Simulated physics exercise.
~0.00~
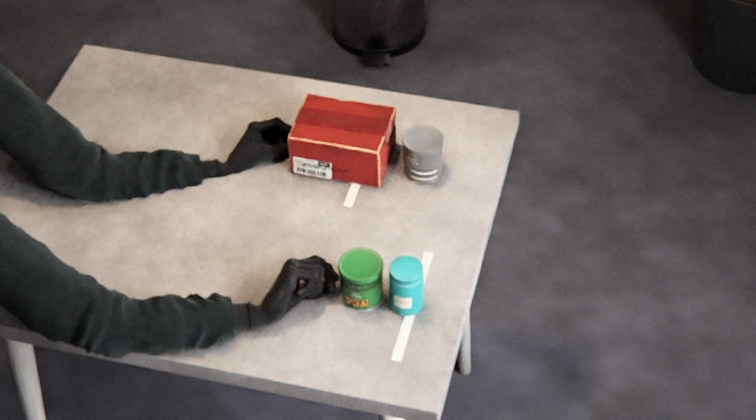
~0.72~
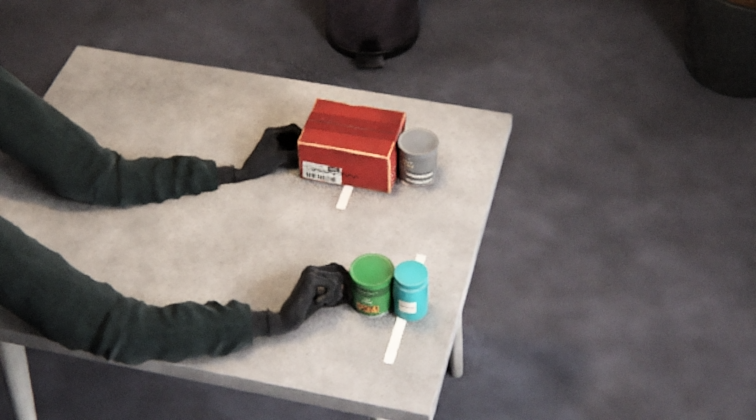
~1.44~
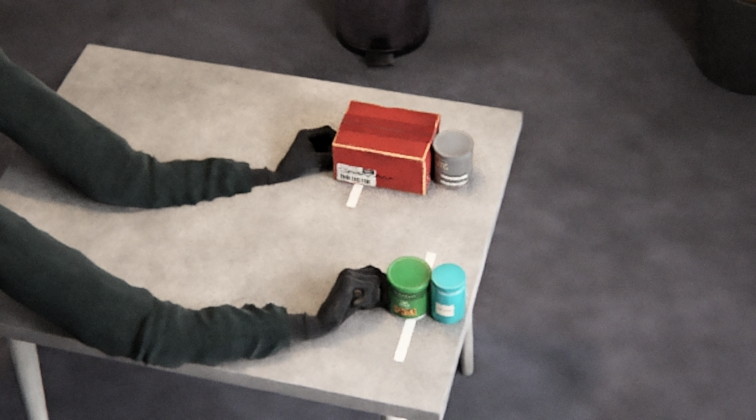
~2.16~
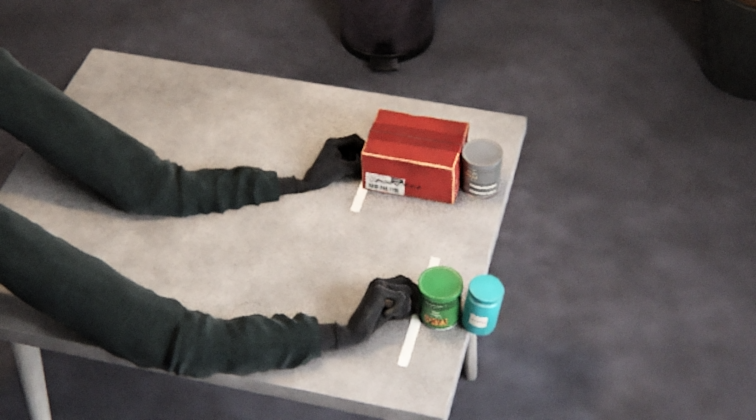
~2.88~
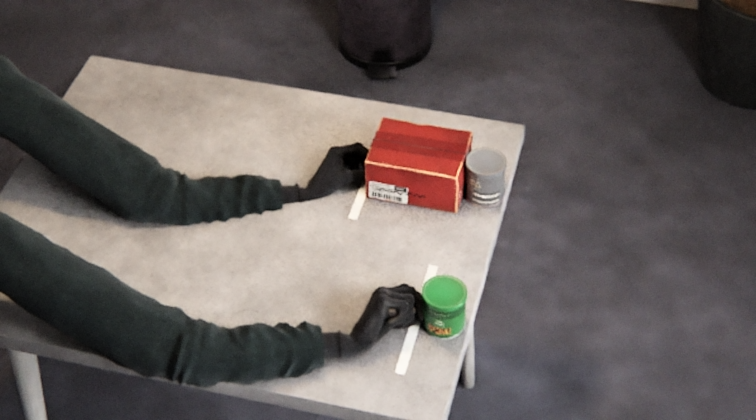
Two gloved hands push a box and pot right; the turquoise jar falls, the grey tin stays.
